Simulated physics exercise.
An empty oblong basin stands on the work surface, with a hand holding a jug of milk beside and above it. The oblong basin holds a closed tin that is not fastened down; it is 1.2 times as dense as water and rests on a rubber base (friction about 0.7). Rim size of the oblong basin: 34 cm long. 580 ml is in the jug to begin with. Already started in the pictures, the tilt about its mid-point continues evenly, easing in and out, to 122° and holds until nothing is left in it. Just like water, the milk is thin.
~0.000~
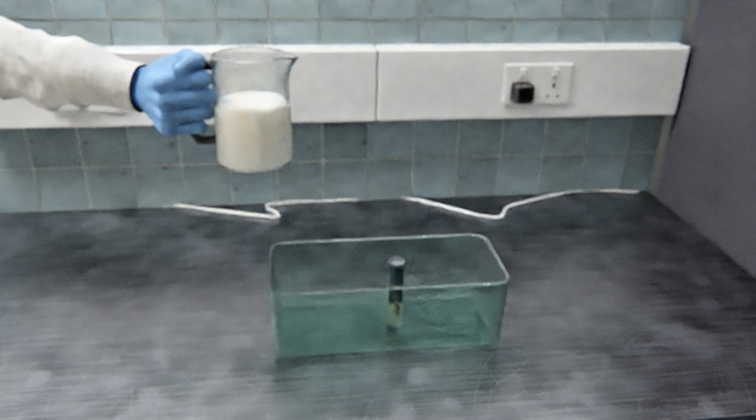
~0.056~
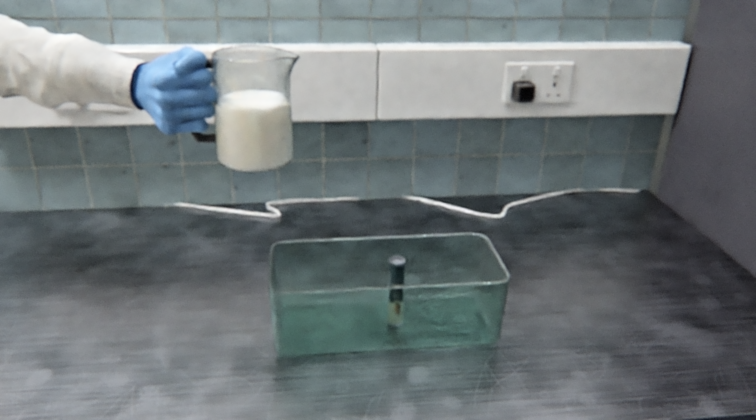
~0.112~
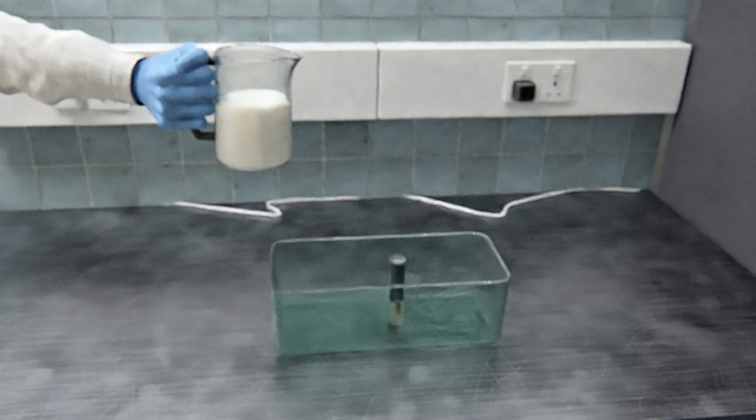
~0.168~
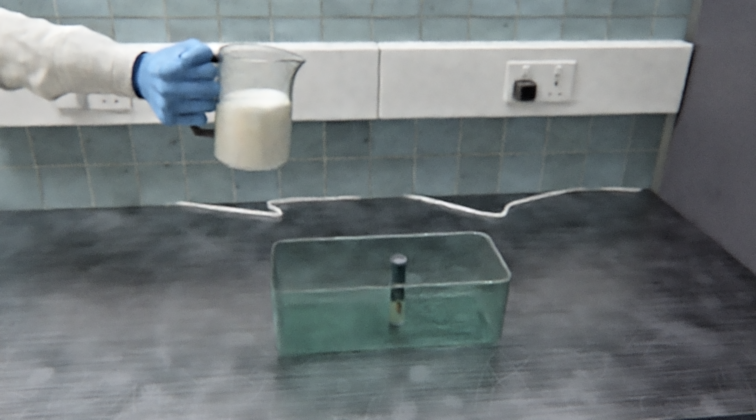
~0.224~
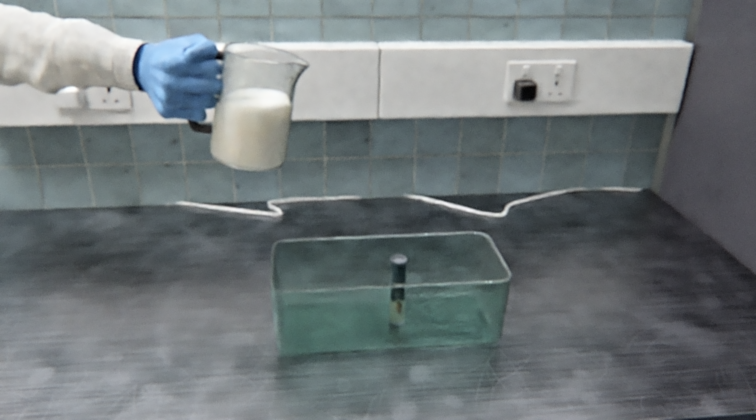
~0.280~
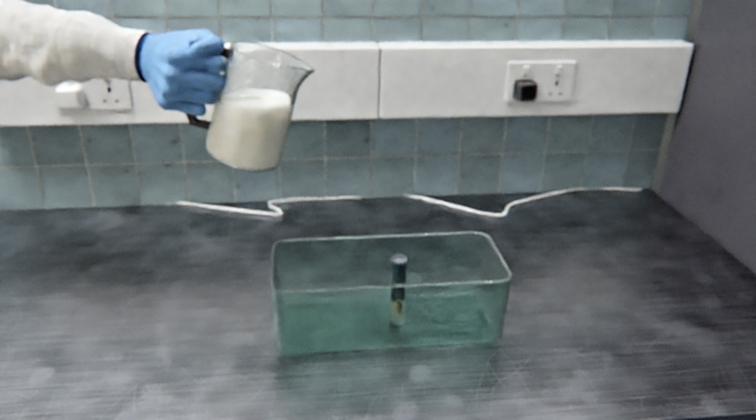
On a dark, streaked laboratory worktop with blue-green wall tiles and a white socket rail behind, the view looks slightly down from the front. A greenish, clear-sided oblong basin holds a small, dark-topped upright cylinder, while at upper left a blue-gloved hand in a pale sleeve holds a clear jug of white milk. The hand gradually tilts the jug rightward, its milk staying inside, while the camera remains essentially still.
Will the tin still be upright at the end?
No.
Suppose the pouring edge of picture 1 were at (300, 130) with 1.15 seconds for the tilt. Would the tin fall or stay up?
Then the tin remains standing.
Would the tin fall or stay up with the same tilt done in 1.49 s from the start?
Outcome - the tin ends up overturned.
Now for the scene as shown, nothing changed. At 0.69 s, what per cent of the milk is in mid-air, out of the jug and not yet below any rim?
Close to 7 in a hundred.
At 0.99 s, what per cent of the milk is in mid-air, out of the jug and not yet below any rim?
About 38 per cent.
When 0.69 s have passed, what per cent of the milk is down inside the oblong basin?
0 %, more or less.
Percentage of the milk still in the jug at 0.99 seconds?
Close to 26 in a hundred.
By 0.69 s the tilt is 80° and 93 per cent is still to pour; the tin stands where it began.
By 0.99 s the tilt is 116° and 26 per cent is still to pour; the tin stands 1 cm from where it began.
By 1.31 s the tilt is 122° and 0 per cent is still to pour; the tin lies on its side.
By 1.65 s the tilt is 122° and 0 per cent is still to pour; the tin lies on its side.
At rest the tin lies on its side.
